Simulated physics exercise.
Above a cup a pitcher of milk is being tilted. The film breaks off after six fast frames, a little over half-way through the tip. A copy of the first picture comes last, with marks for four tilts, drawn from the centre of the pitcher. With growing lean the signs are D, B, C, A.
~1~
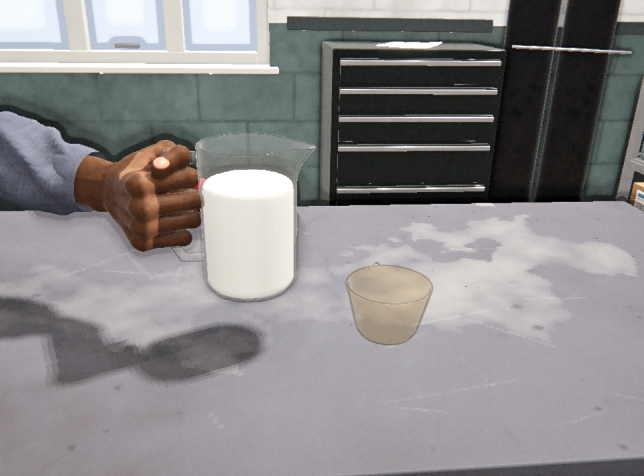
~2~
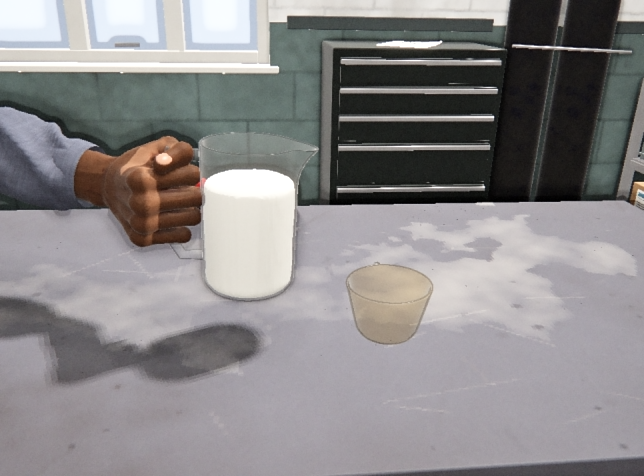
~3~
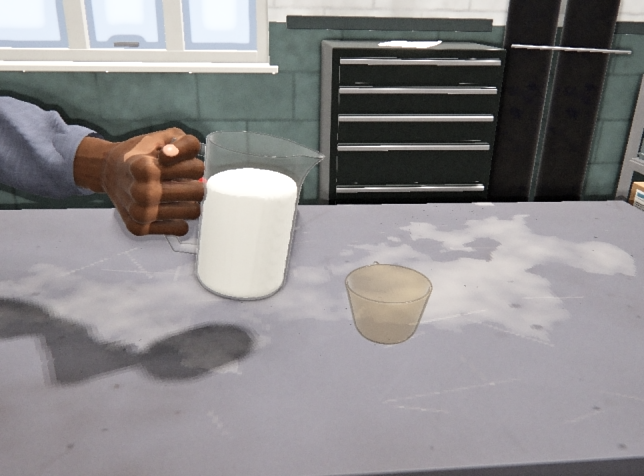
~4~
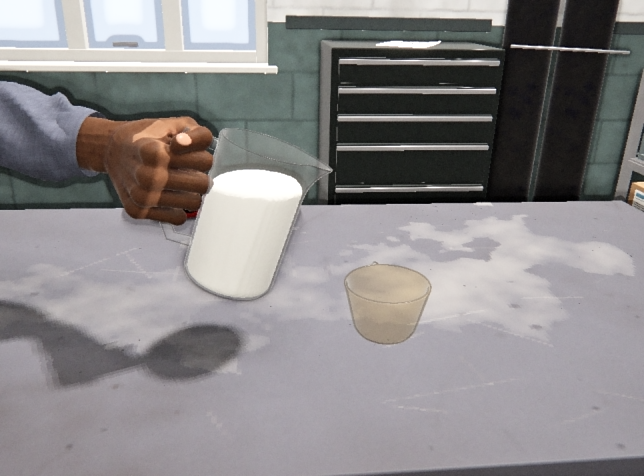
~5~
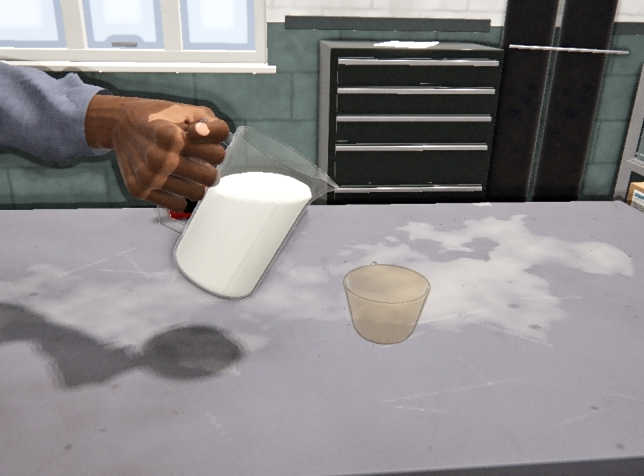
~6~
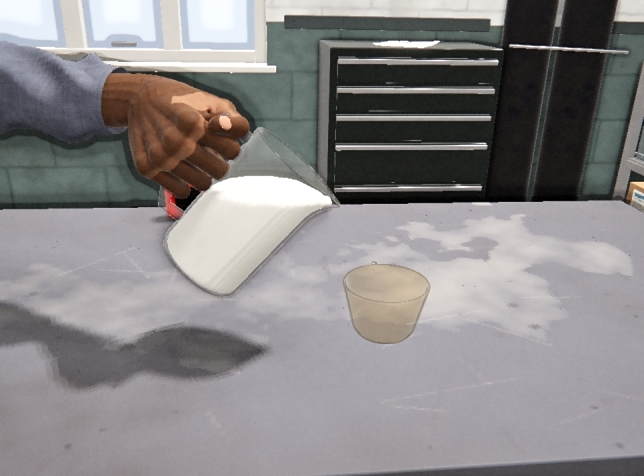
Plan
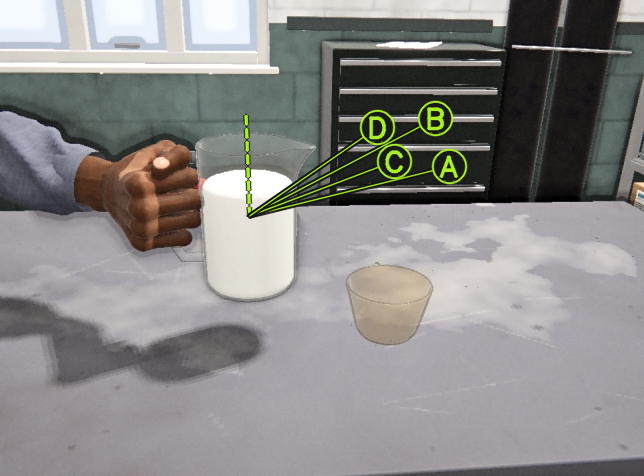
A hand tilts a clear pitcher of milk steadily to the right beside a small cup.
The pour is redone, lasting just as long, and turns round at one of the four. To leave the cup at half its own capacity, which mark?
B works best here.
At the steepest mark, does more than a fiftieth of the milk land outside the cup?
Yes.
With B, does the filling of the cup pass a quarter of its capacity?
Yes, clearly.
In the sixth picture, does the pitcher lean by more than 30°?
Yes.
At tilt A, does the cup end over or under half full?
Over half.
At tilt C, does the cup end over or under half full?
Over.
On the marked copy, A at (432, 170); B at (420, 126); C at (378, 167); D at (363, 137).
Choosing A, the cup ends with about 77 % of what it can hold; 14 % of the milk is spilt.
Choosing B, the cup ends with about 45 % of what it can hold; 4 % of the milk is spilt.
Choosing C, the cup ends with about 65 % of what it can hold; 7 % of the milk is spilt.
Choosing D, the cup ends with about 30 % of what it can hold.
